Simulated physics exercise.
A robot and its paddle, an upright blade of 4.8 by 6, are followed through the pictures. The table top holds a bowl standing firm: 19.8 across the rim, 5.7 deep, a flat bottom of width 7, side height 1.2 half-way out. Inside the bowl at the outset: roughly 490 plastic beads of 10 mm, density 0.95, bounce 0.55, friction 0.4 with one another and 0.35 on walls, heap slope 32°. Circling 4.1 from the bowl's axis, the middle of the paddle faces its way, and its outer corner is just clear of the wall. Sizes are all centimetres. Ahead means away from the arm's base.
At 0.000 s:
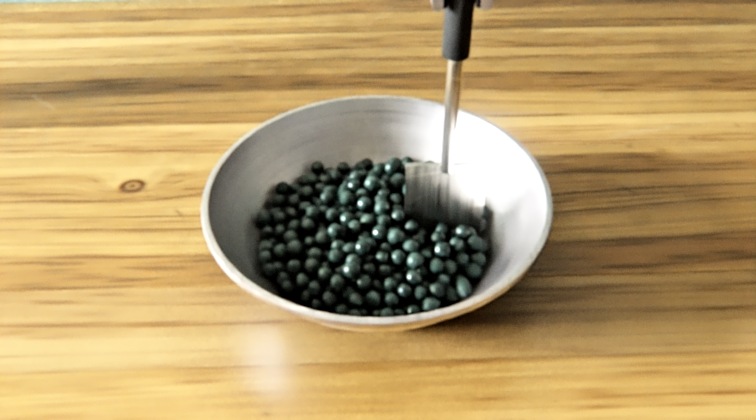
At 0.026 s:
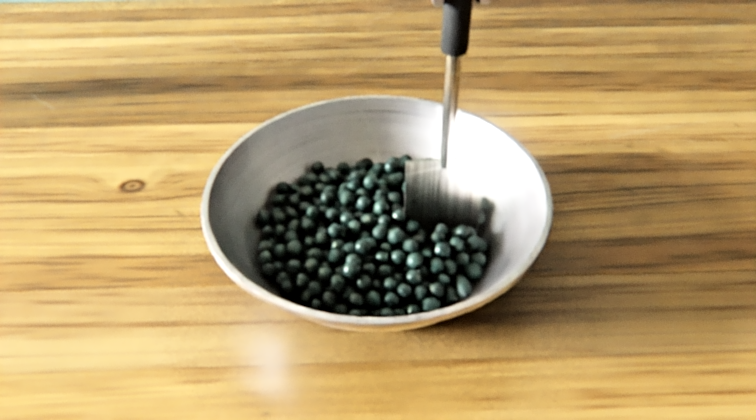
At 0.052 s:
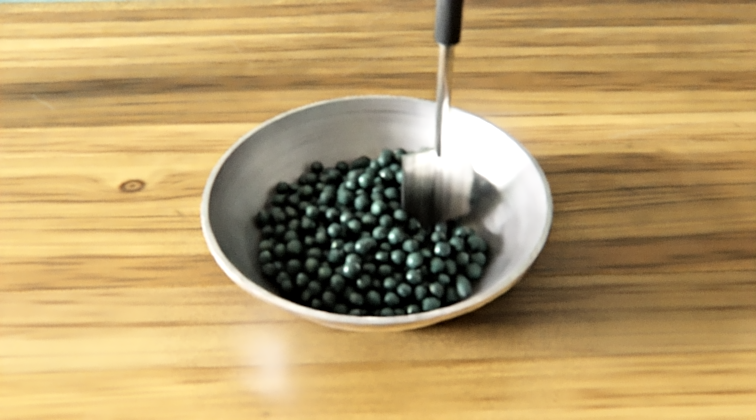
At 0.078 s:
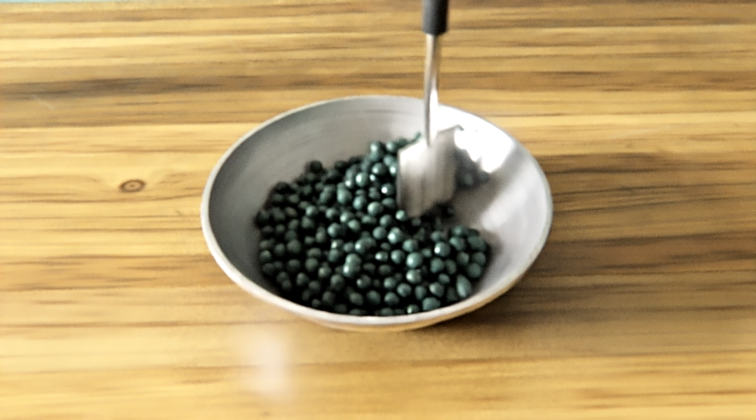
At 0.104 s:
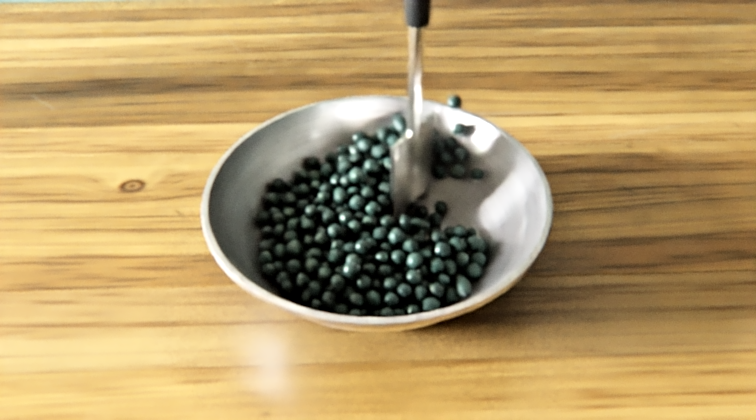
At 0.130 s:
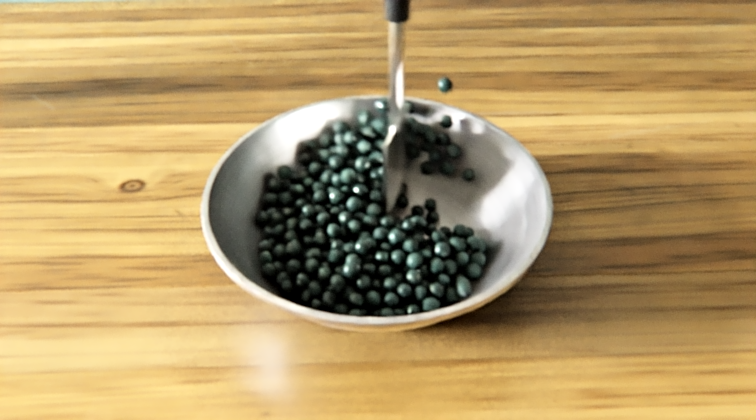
A black-handled paddle with a flat grey blade stands upright in a pale grey bowl of dark green beads on a striped wooden table, seen from above at an angle by a still camera. The beads fill the bowl's left and front, with the blade at right. The paddle sweeps leftward, turning edge-on, as beads bunch up and scatter behind it, one beyond the rear rim.
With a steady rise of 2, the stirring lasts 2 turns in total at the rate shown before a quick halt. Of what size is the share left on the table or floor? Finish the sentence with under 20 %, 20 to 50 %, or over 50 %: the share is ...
The share is under 20 %.
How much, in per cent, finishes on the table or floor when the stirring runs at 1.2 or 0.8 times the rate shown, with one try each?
Estimates in order: Some 20 % and some 5 %.
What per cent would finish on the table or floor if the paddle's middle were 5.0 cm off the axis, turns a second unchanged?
In that case some 10 %.
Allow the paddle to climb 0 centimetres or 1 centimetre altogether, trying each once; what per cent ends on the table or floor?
Roughly 20 and 15 per cent.
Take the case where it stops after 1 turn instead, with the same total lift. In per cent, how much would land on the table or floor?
About 5 per cent.
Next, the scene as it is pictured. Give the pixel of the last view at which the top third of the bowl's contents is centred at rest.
Near (364, 212).
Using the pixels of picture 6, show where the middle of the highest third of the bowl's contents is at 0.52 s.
I'd put it at around (468, 237).
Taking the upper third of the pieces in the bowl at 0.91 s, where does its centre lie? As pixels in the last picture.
(348, 210).
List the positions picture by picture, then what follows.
Paddle neck at (449, 142), 0° round; upper third of the load around (369, 222), from x 265 to 480, top at y 165; 494 in the bowl, in the first frame.
Paddle neck at (448, 137), 6° round; upper third of the load around (371, 219), from x 265 to 485, top at y 160, in the second frame.
Paddle neck at (442, 126), 21° round; upper third of the load around (375, 213), from x 265 to 485, top at y 155, in the third frame.
Paddle neck at (430, 116), 38° round; upper third of the load around (377, 202), from x 265 to 485, top at y 130, in the fourth frame.
Paddle neck at (415, 108), 54° round; upper third of the load around (371, 186), from x 265 to 480, top at y 100, in the fifth frame.
Paddle neck at (396, 102), 71° round; upper third of the load around (362, 177), from x 260 to 480, top at y 85; 494 in the bowl, in the sixth frame.
By 0.52 s, 326° round, highest piece 8 above the table; 449 in the bowl, 39 on the table or floor, 6 in flight or on the tool.
By 0.91 s, 220° round, highest piece 7 above the table; 439 in the bowl, 55 on the table or floor.
By 1.31 s, 0° round, highest piece 5 above the table; 439 in the bowl, 55 on the table or floor.
By 2.01 s, 0° round, highest piece 5 above the table; 439 in the bowl, 55 on the table or floor.
Final count, 439 in the bowl, 55 on the table or floor. That is 11 % on the table or floor.
